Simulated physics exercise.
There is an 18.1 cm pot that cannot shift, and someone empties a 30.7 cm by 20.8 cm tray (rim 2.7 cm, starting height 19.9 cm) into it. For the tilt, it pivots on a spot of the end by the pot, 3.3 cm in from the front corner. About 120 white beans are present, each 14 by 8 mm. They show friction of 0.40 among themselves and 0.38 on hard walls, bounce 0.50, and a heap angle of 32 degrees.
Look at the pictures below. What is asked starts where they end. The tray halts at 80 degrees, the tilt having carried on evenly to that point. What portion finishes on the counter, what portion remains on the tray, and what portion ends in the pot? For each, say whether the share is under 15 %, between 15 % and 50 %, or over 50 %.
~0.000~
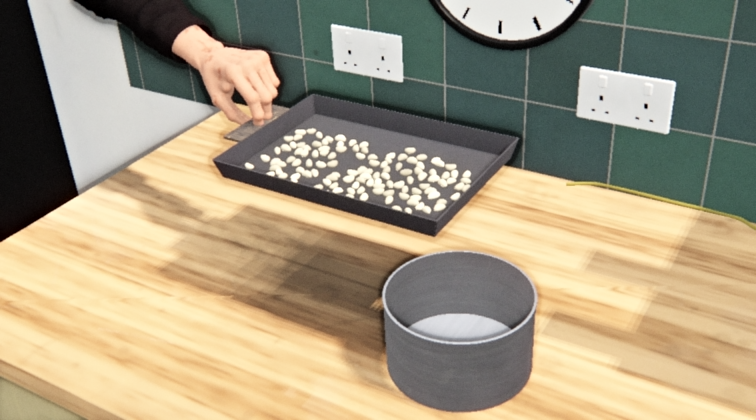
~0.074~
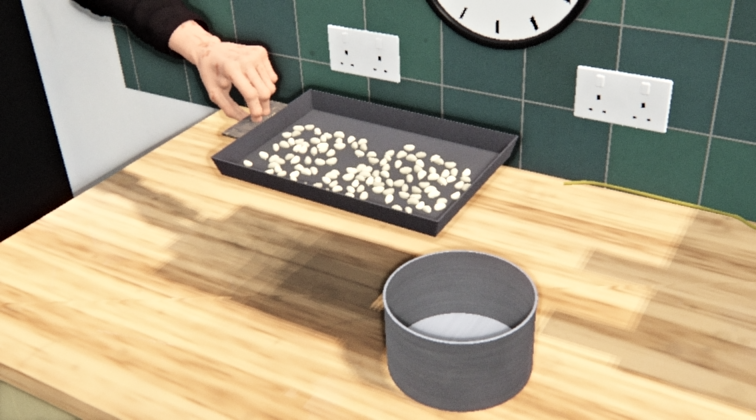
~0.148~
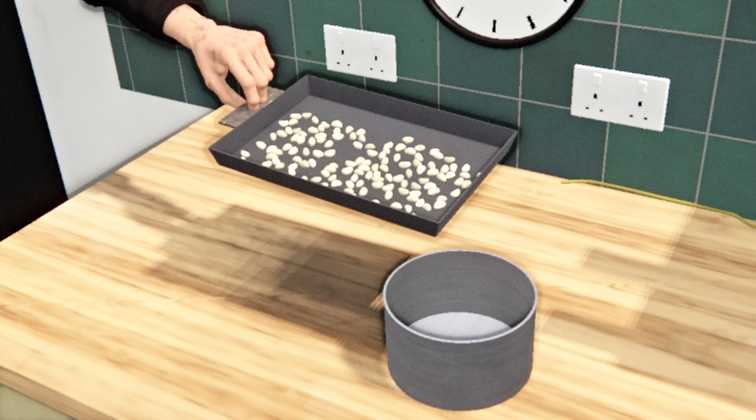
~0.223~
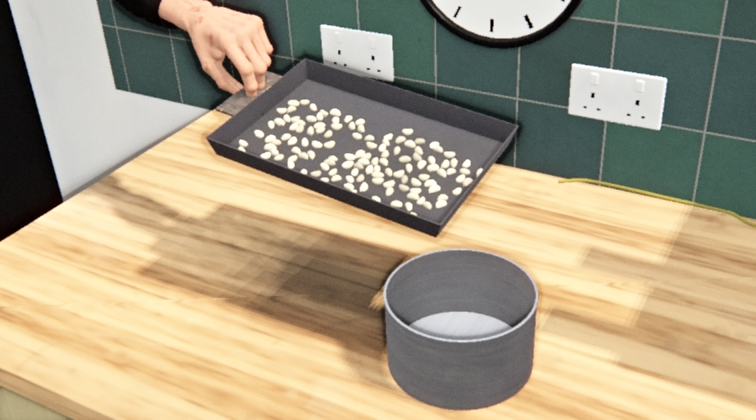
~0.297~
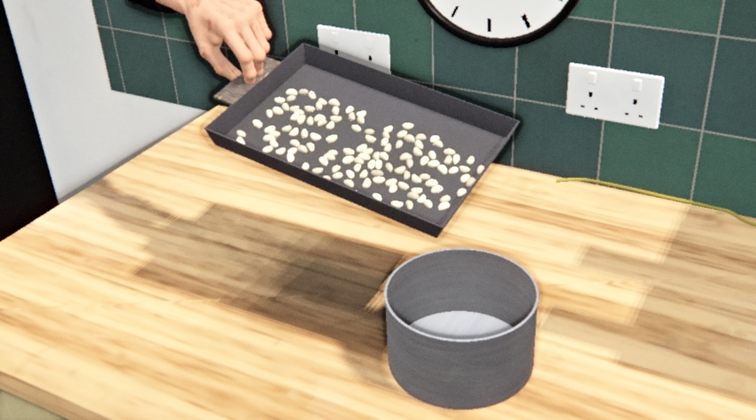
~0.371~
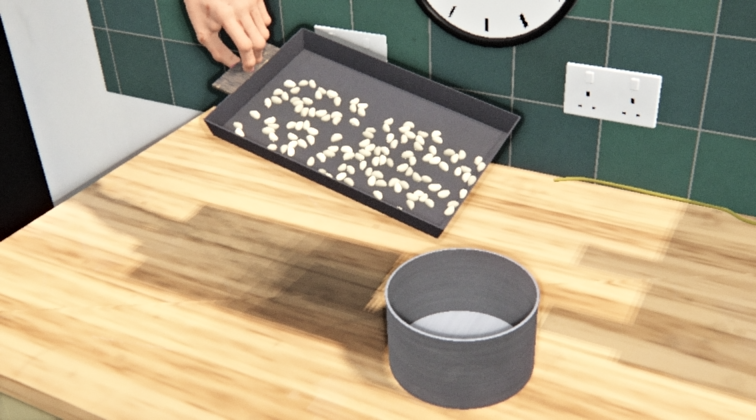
As I see it, counter: A meager amount; left on the tray: A meager amount; pot: More than the rest combined.
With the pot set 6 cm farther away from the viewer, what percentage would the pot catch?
5 per cent.
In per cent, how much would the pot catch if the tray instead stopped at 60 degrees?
Then about 10 per cent.
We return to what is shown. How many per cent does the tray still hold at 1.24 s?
About 95 per cent.
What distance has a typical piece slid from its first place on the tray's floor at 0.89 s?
Displacement on the tray: Roughly 9 cm.
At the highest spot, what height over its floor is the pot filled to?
About 2.0 centimetres.
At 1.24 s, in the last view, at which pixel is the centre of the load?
I reckon close to (433, 210).
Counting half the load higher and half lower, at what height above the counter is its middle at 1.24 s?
I'd say near 22 cm.
Then, at 0.89 s, tilt 47 degrees; the tray holds 100 %, the pot 0 %.
Then, at 1.24 s, tilt 67 degrees; the tray holds 95 %, the pot 0 %.
Then, at 1.68 s, tilt 80 degrees; the tray holds 45 %, the pot 40 %.
In the end, at 3.3 s, counter 0 %, tray 5 %, pot 90 %.
